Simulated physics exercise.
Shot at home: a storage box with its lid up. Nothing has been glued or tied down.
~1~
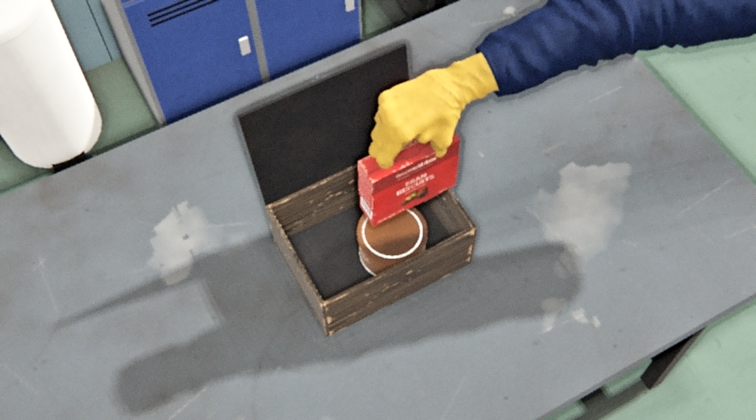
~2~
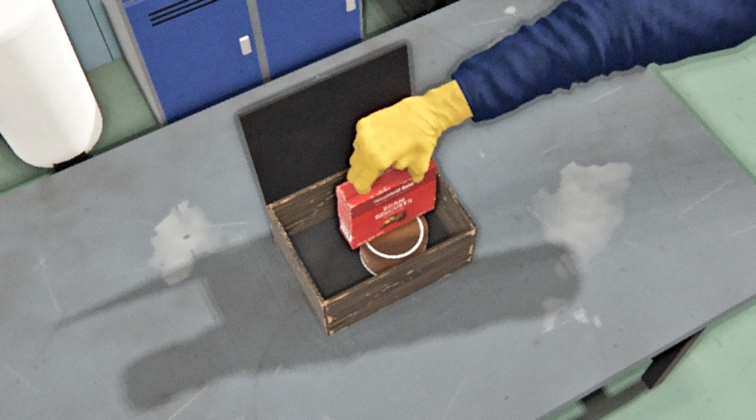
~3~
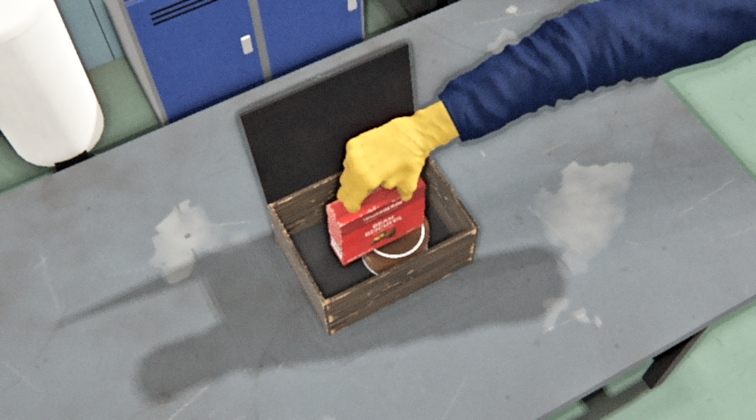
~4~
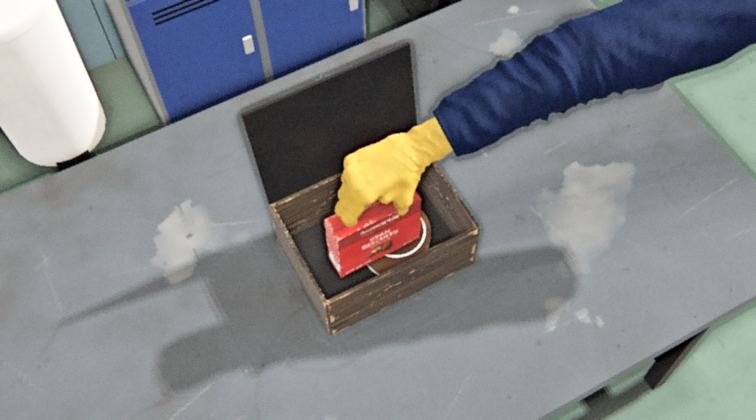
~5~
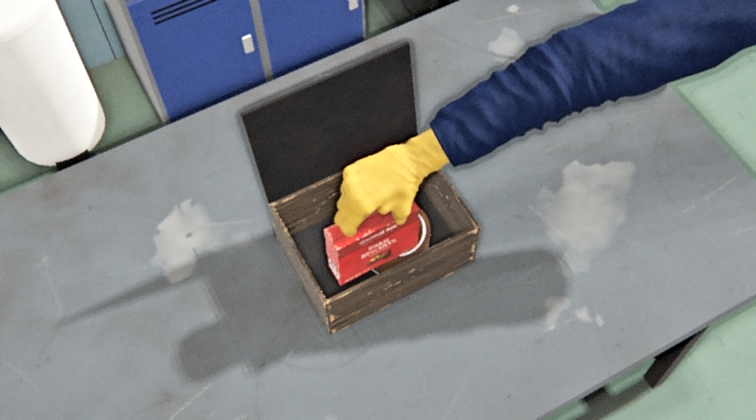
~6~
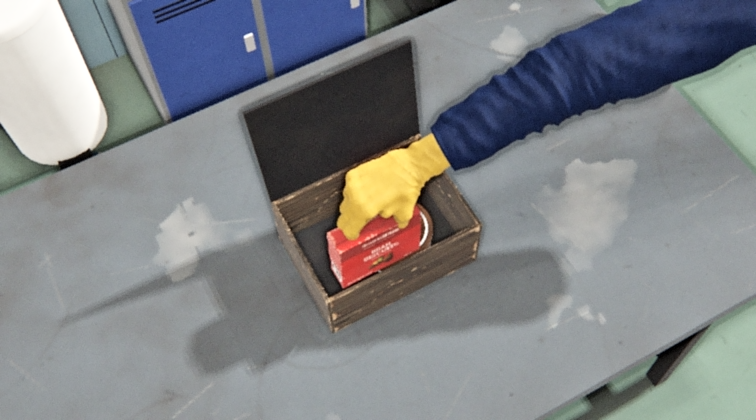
A red packet, gripped from above by a yellow-gloved hand in a blue sleeve, comes down into an open wooden box where a round brown tub sits. It shifts slightly left as it lowers in front of the tub, partly covering it, then rests inside under the hand.
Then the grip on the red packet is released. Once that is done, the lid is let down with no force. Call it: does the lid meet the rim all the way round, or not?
It does not meet the rim all the way round.
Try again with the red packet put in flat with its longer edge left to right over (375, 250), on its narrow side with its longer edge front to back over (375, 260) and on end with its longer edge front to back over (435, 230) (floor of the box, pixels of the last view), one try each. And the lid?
With the first placement it closes properly, with the second it doesn't close, and with the third it doesn't close.
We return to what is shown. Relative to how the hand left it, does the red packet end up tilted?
In the end, it winds up askew.
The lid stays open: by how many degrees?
Lid angle from rim - close to 14°.
Then, 1.20 s past the last view, lid starting down; red packet rocked 35° from its first pose near (370, 263).
Then, 1.80 s past the last view, lid 38° above the rim; red packet rocked 36° from its first pose near (370, 262).
Then, 2.90 s past the last view, lid 15° above the rim; red packet rocked 57° from its first pose near (369, 255); brown tub displaced a little.
Finally, lid 14° above the rim; down or leaning hard in the box, red packet; brown tub still in place. Final places as the last picture's camera would see them, red packet near (368, 254).
